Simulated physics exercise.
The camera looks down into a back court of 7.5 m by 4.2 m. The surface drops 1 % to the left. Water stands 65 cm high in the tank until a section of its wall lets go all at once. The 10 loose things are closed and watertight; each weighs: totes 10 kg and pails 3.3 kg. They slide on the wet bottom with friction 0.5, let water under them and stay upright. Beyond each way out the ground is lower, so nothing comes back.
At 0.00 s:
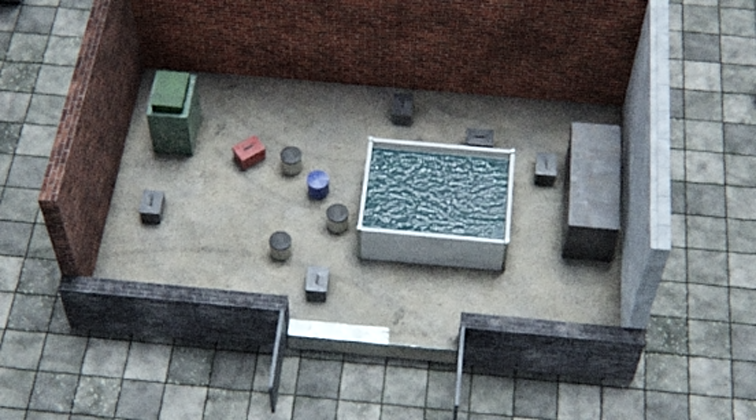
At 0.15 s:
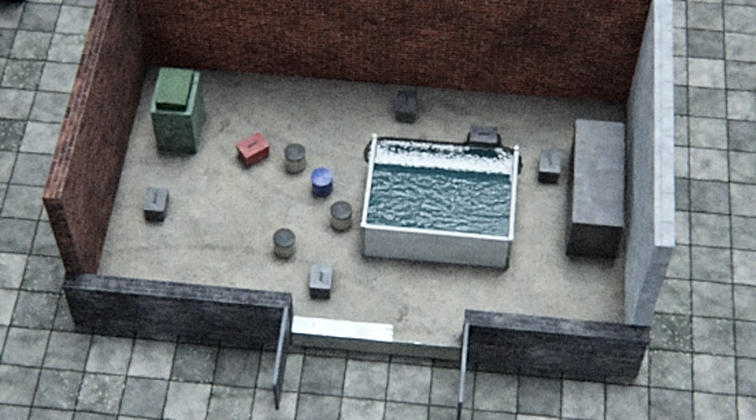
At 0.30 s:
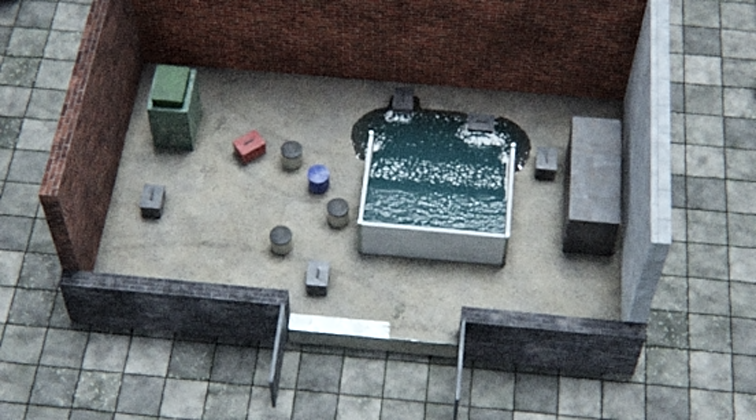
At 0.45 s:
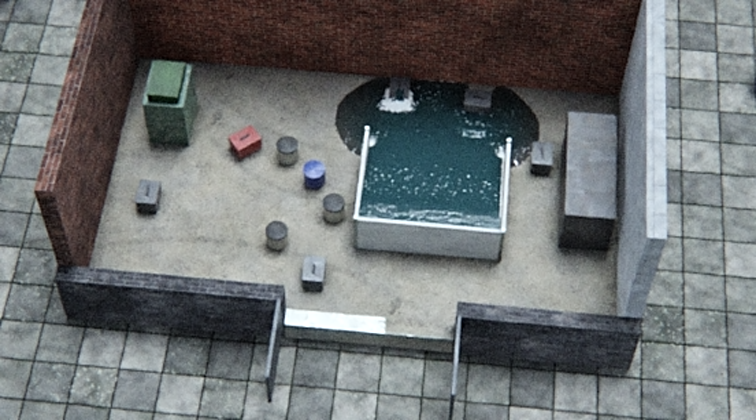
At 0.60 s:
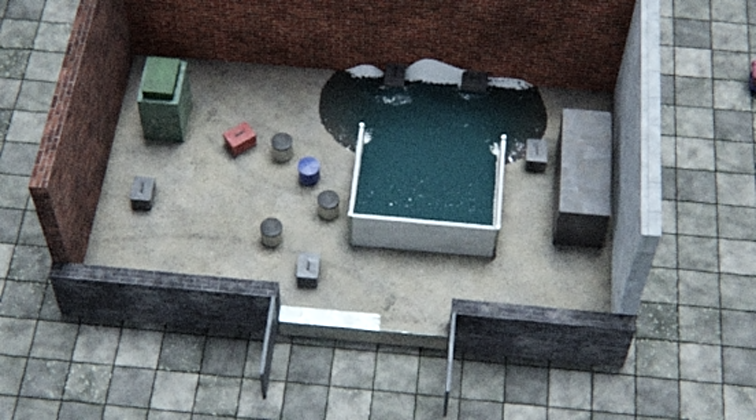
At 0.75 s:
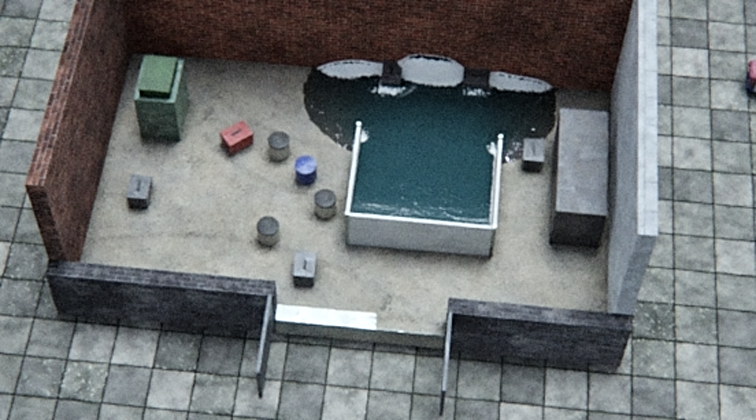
Water pouring from the open back of a white-walled tank and spreading around gray boxes to a brick courtyard wall.
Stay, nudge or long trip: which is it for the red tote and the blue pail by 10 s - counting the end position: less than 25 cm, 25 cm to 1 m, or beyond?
Red tote ends far away; blue pail ends far away.
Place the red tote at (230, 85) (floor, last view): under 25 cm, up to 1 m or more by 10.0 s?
It gets carried off.
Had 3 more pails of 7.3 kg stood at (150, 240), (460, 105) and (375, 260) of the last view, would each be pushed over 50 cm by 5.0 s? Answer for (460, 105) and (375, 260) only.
In turn: More, short of it.
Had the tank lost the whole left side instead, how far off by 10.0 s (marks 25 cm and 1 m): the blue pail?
In that case the blue pail gets carried off.
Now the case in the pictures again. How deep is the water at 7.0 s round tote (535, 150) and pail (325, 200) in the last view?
About 5 and 4 cm.
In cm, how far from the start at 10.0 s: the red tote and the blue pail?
Roughly 200 and 150 cm.
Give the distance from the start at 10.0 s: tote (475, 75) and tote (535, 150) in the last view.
In that order: 120 cm, 250 cm.
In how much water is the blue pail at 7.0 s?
Roughly 3 cm.
After 2.0 s the red tote is near (236, 133), 0.0 m from its start, aground; the blue pail is near (306, 165), 0.0 m from its start, aground; 0 of 10 are out; 2 afloat.
After 4.5 s the red tote is near (188, 206), 1.4 m from its start, aground; the blue pail is near (306, 165), 0.0 m from its start, aground; 0 of 10 are out; 2 afloat.
After 7.0 s the red tote is near (185, 214), 1.6 m from its start, aground; the blue pail is near (306, 164), 0.0 m from its start, aground; 0 of 10 are out; 3 afloat.
After 10.0 s the red tote is near (164, 244), 2.2 m from its start, afloat; the blue pail is near (271, 83), 1.6 m from its start, afloat; 0 of 10 are out; 6 afloat.
